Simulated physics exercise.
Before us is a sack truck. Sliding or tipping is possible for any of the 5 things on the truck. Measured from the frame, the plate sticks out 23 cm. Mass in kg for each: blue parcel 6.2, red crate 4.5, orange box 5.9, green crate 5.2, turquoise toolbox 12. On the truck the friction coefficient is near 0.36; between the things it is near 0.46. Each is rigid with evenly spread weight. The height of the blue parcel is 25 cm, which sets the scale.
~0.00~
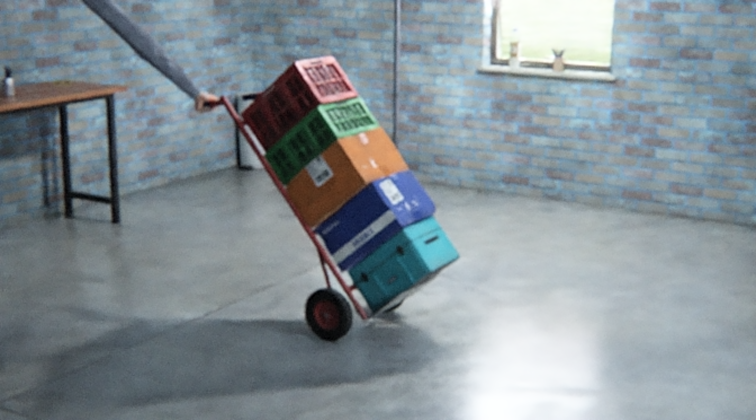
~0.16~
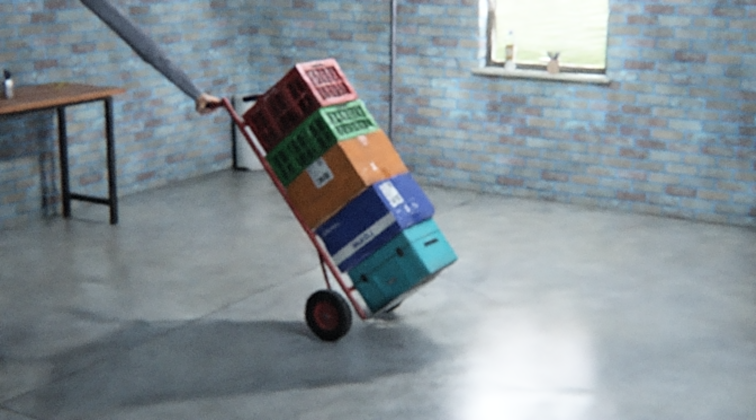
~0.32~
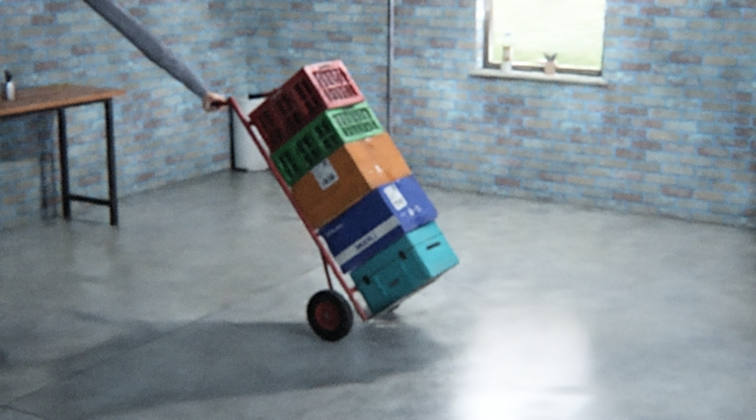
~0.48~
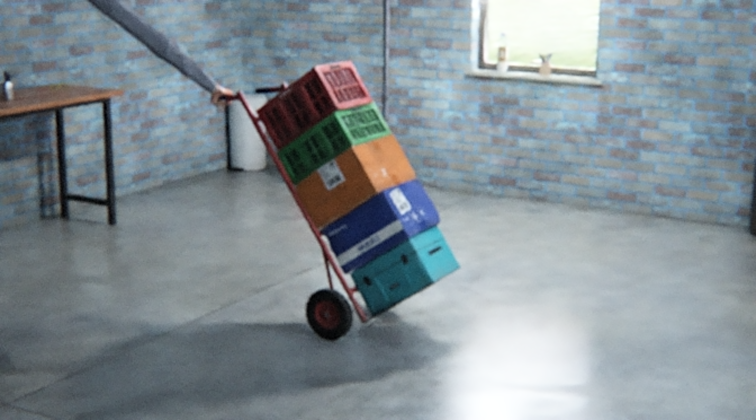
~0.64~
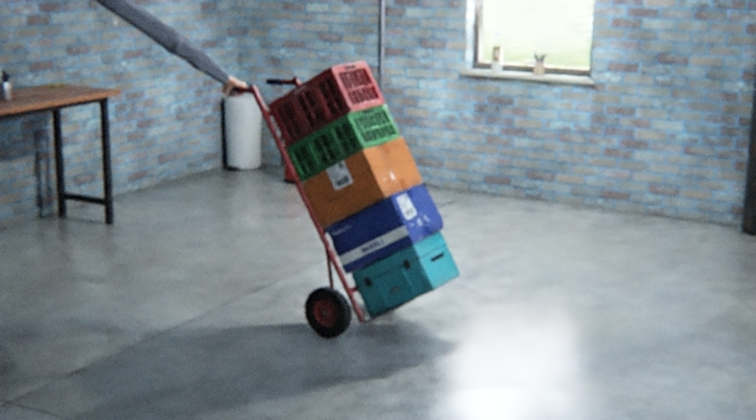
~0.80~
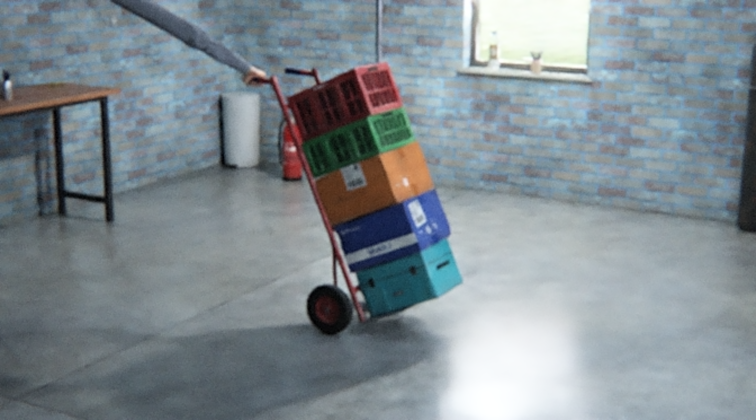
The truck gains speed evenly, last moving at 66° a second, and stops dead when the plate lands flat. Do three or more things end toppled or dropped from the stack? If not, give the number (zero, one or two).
Casualty count: Nothing.
After 1.30 s, truck upright; red crate moved 5 cm near (429, 122); blue parcel moved 2 cm near (420, 258); green crate moved 4 cm.
After 1.40 s, truck upright; red crate 7° off its base near (445, 123); blue parcel 7° off its base near (425, 257); green crate 7° off its base.
After 1.70 s, truck upright; red crate 8° off its base near (459, 126); blue parcel 8° off its base near (424, 256); green crate 8° off its base.
After 1.90 s, truck upright; red crate moved 13 cm near (443, 124); green crate moved 4 cm; orange box moved 2 cm.
In the end (2.4 s), all 5 under 10 cm from the start. In the last view, blue parcel near (417, 258), red crate near (433, 123).
